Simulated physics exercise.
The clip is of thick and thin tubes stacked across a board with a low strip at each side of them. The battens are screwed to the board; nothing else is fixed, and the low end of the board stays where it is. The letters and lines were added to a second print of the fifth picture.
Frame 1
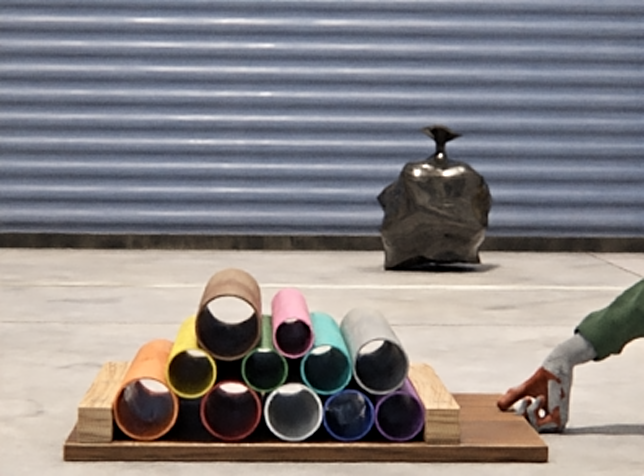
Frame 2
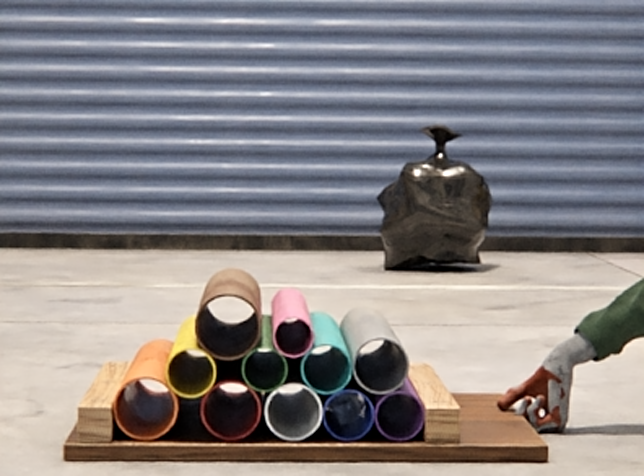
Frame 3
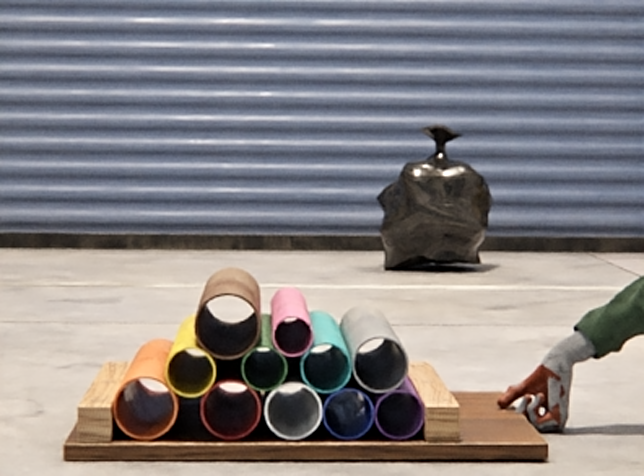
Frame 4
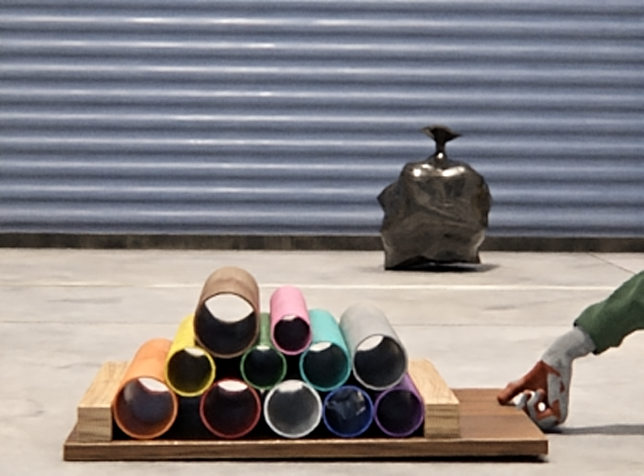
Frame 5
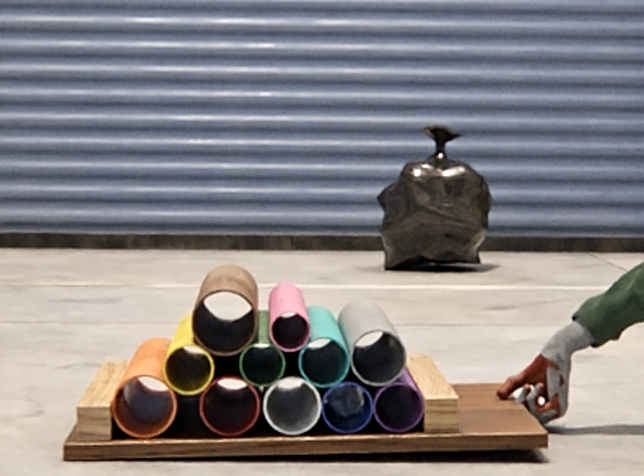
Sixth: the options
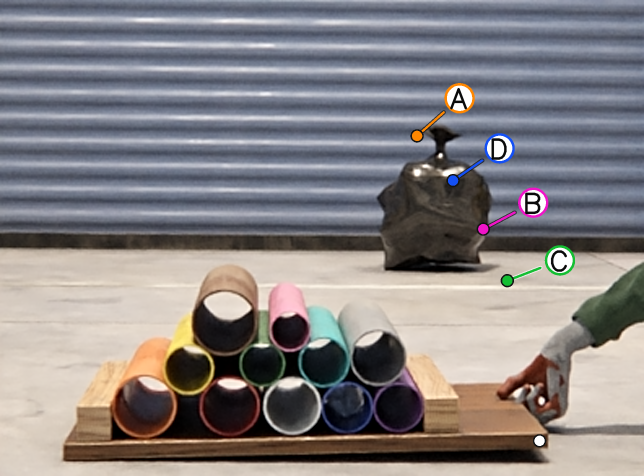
On a concrete floor before a blue corrugated shutter, colourful tubes sit stacked between wooden strips on a board, a black bag standing behind. A gloved hand at the board's right end stays close by, then the board tilts very slightly, its right end rising as the tubes shift barely leftward.
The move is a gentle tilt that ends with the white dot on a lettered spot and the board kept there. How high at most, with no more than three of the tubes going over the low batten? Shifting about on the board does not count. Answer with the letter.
The answer is mark B.
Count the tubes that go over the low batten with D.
At D the number is six.
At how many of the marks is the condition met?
Two of them.
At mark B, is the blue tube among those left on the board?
Yes.
On the marked copy, A at (417, 136); B at (483, 229); C at (507, 281); D at (453, 181); the white dot at (540, 441).
Following B. Soon after the start, board at 20°.
Later, board at 28°.
In the end, board at 28°, two over the low batten (yellow, brown).
As for the rest, A six over the low batten; C none over the low batten; D six over the low batten.
